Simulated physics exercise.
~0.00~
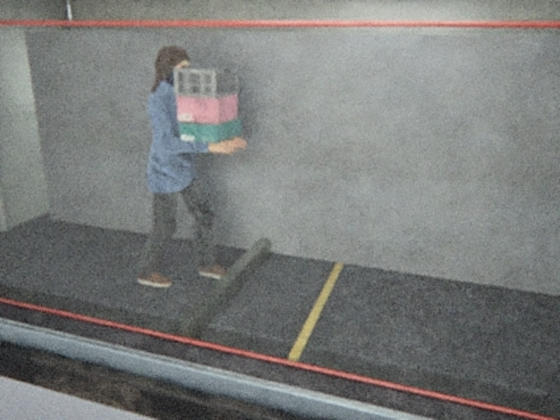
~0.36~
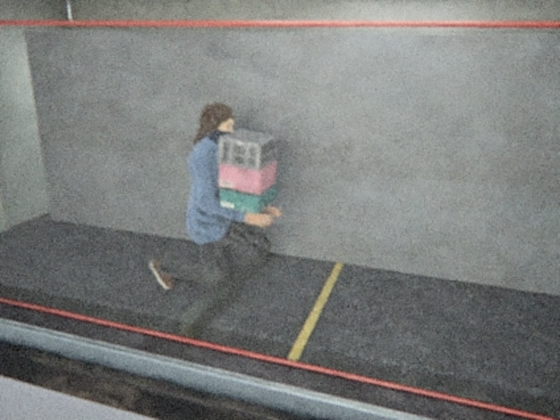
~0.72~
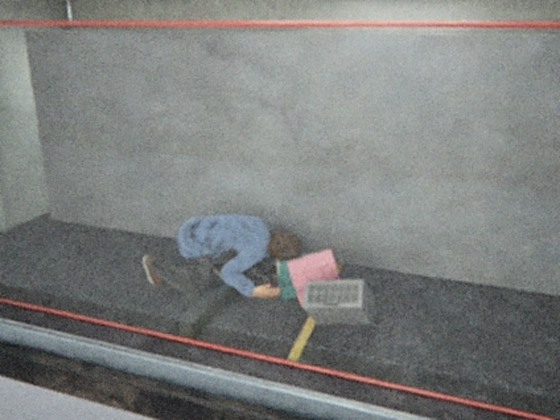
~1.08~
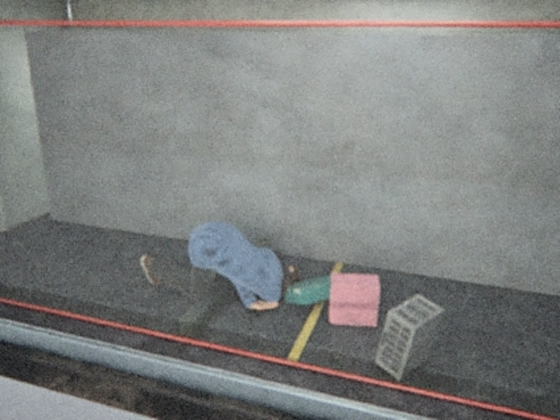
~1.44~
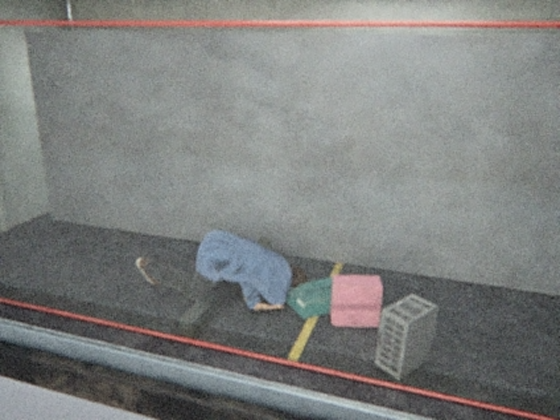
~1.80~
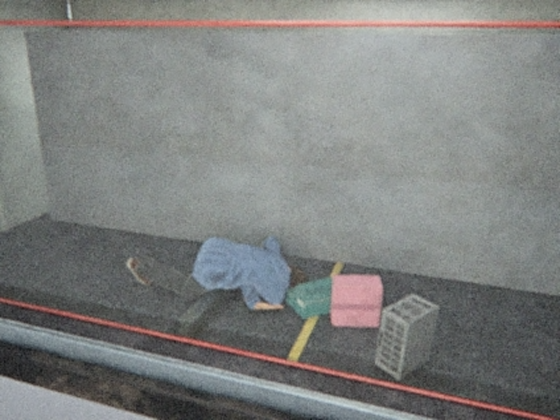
Person carrying stacked crate and cartons tripping over a low rail, collapsing face down, the load spilling across a yellow line.
